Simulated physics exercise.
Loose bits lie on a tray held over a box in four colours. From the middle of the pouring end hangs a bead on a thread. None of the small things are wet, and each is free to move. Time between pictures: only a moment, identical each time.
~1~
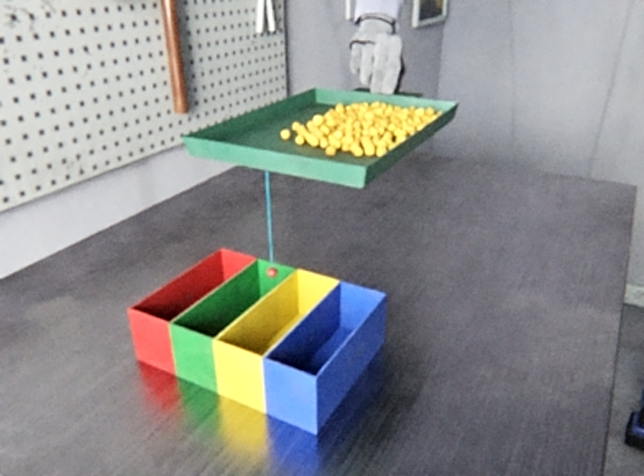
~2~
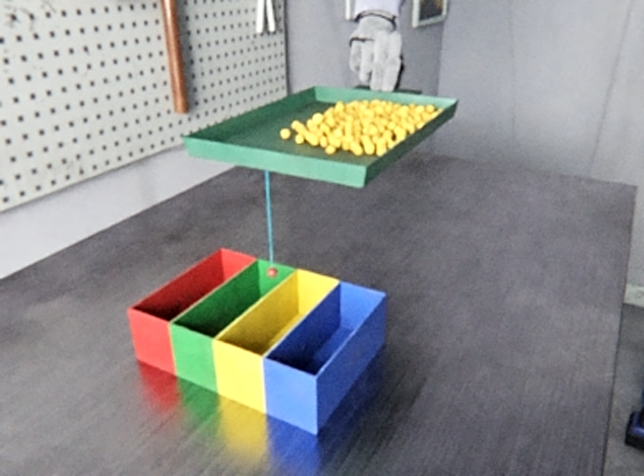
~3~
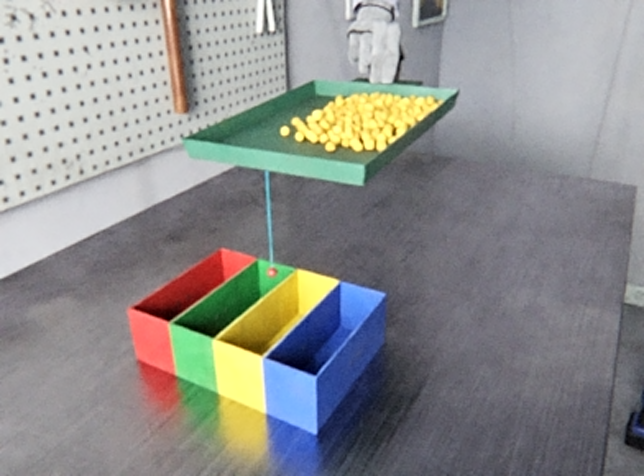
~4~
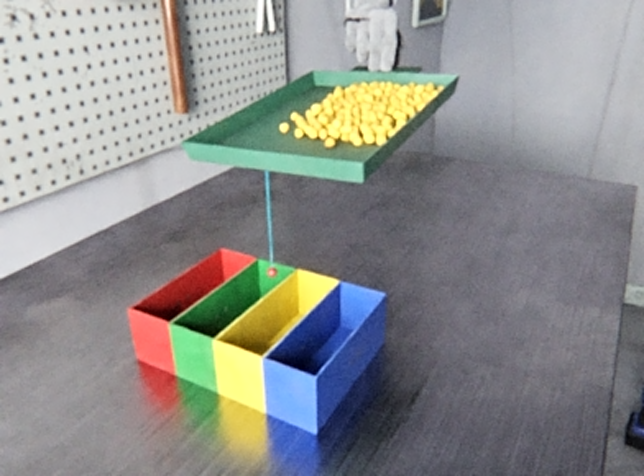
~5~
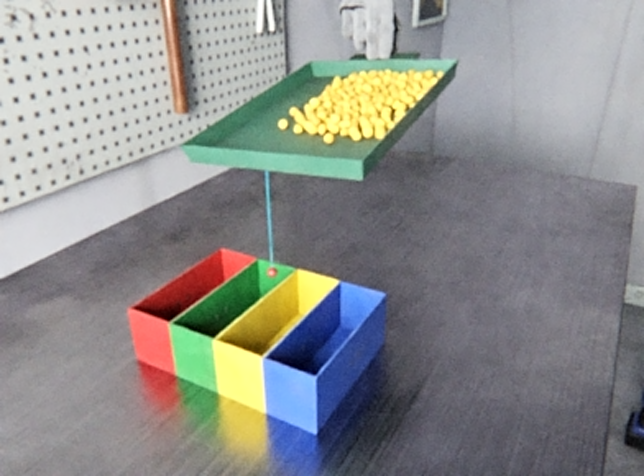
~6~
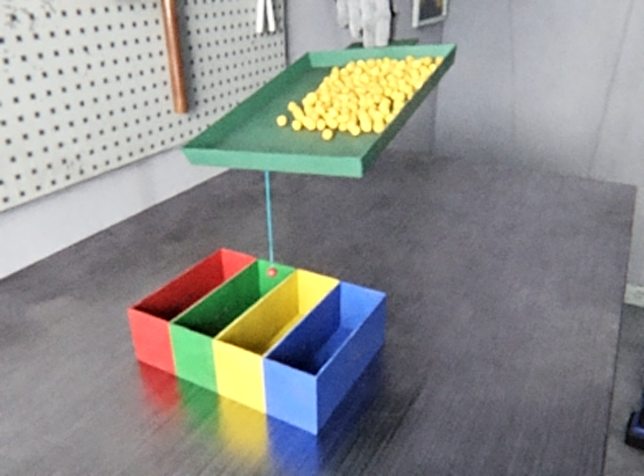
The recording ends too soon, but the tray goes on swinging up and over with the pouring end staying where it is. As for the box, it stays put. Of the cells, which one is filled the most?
The red cell is filled the most.
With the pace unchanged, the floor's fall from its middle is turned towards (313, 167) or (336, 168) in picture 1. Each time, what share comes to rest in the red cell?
First case around 0 per cent, second case 0 per cent.
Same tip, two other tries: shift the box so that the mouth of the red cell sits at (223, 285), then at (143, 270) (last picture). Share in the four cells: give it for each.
It would be roughly 40 per cent in the first placement and roughly 90 per cent in the second.
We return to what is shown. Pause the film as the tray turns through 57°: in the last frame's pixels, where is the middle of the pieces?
The centre of the load shows up near (237, 136) in the last view.
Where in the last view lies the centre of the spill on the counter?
The middle is around (142, 313).
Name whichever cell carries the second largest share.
Second place goes to that green cell.
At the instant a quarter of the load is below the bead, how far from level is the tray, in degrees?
Roughly 105°.
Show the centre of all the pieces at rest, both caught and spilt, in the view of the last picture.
It settles centred around (195, 328).
Soon after the last picture, tray tipped steeply; nearly all on the tray; a stray few in the red cell; a small part falling or outside the box.
A little later, tray tipped right over; most on the tray; a small part in the red cell; a stray few in the green cell; a small part falling or outside the box.
Later still, tray tipped past a quarter turn; about half in the red cell; about a quarter in the green cell; a stray few in the yellow cell; a stray few in the blue cell; about a quarter falling or outside the box.
At rest, tray tipped past a quarter turn; about half in the red cell; about a quarter in the green cell; a stray few in the yellow cell; a stray few in the blue cell; about a quarter outside the box.
